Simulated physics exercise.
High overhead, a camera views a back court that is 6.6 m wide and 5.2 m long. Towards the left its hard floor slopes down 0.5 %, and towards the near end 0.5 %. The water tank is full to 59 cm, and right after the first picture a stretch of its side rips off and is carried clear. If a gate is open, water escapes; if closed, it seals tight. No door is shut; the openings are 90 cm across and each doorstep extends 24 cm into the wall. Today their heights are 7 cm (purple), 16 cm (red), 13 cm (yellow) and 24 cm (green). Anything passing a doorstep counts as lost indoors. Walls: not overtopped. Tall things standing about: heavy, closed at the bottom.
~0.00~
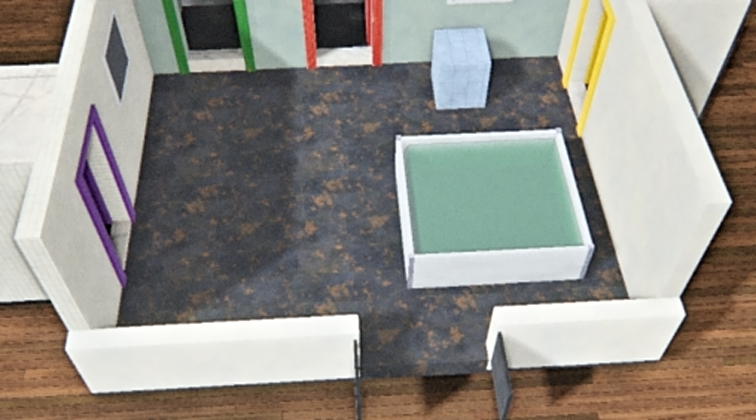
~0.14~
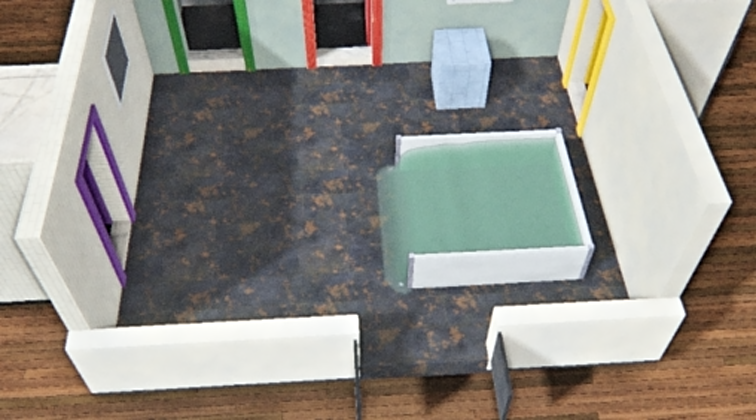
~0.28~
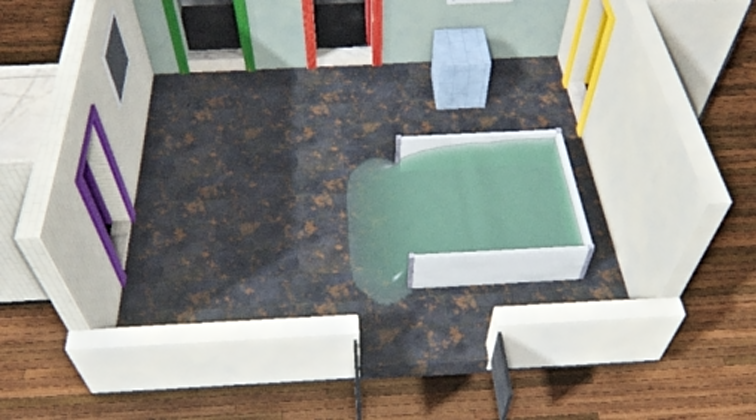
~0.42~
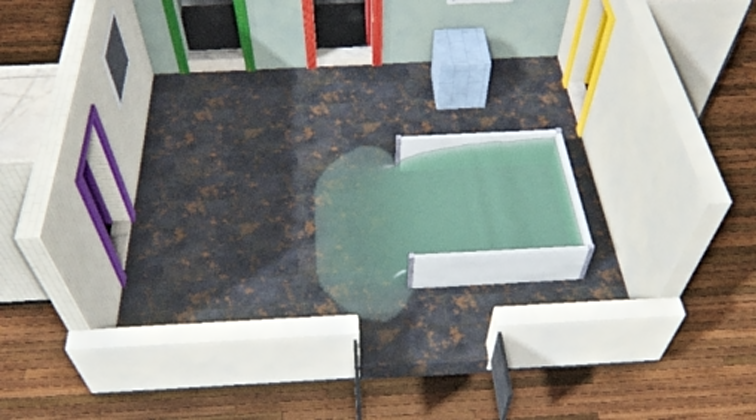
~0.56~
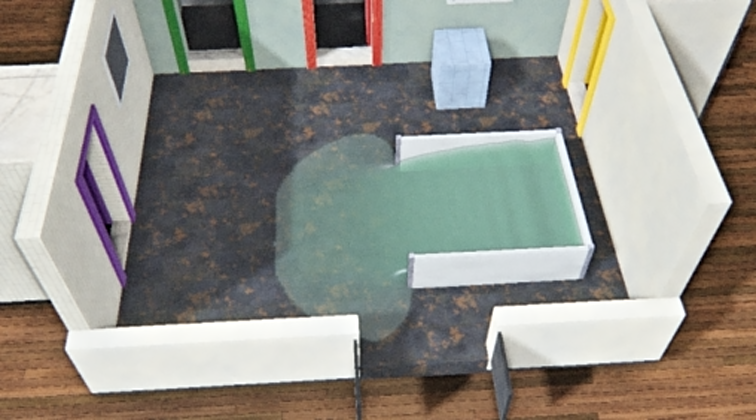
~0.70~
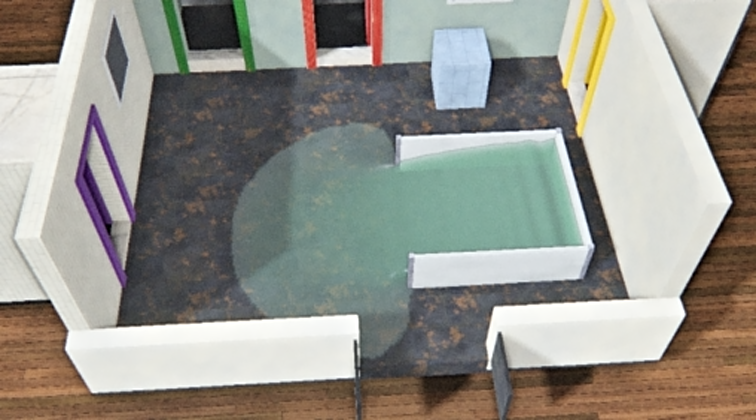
A white-walled tank of green water losing its left side, the water pouring out and spreading leftward across the dark mottled floor.
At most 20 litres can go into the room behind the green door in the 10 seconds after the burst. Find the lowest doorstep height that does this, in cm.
The lowest height is about 12.5 cm.
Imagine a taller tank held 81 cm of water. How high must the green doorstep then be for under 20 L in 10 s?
19 cm.
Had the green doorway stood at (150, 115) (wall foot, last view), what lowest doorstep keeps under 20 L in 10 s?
It needs roughly 14.0 cm.
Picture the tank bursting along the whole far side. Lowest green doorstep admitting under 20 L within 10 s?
Close to 8.5 cm at the least.
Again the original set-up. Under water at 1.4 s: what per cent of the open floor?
Around 50 per cent of the floor.
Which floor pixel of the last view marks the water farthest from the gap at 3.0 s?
I'd put the front's tip around (154, 80).
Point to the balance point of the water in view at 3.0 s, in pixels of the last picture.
Approximately (285, 224).
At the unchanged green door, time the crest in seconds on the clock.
Peak time: Around 3.4 s.
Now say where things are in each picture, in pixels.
In the first frame, still water, 59 cm deep, in the water tank at (489, 194); the green door at (208, 22) is dry.
In the second frame, water pours out at (406, 217) and has run 0.2 m, to (393, 282); about 8 cm deep outside, 59 cm at the back.
In the third frame, the front is at (355, 258), 0.7 m from the gap at (406, 218); 1.4 m2 of floor is wet, 59 cm left at the back.
In the fourth frame, water pours out at (406, 219) and has run 1.1 m, to (325, 278); about 9 cm deep outside, 59 cm at the back.
In the fifth frame, the gap is at (406, 219), the front 1.7 m out at (284, 277); the back of the water tank holds 58 cm.
In the sixth frame, the gap is at (406, 219), the front 2.3 m out at (239, 253); the back of the water tank holds 51 cm; the green door at (208, 22), 4.3 m from the gap, is still 2.2 m from the nearest water.
After 1.4 s water covers 50 % of the floor, deepest (25 cm) near (395, 252); it has not reached the green door.
After 3.0 s water covers 55 % of the floor, deepest (32 cm) near (154, 80); 13 cm at the green door, 0 litres in over its 24 cm doorstep.
After 10.0 s water covers 95 % of the floor, deepest (10 cm) near (579, 152); 6 cm at the green door, 0 litres in over its 24 cm doorstep.
At the green door as built, the water arrived by 2.4 s and peaked near 19 cm at 3.4 s.
Run again over the same 10 s with other heights there, 36 litres in over 11 cm, 9 litres over 14.5 cm. The limit of 20 litres is kept from about 12.5 cm up.
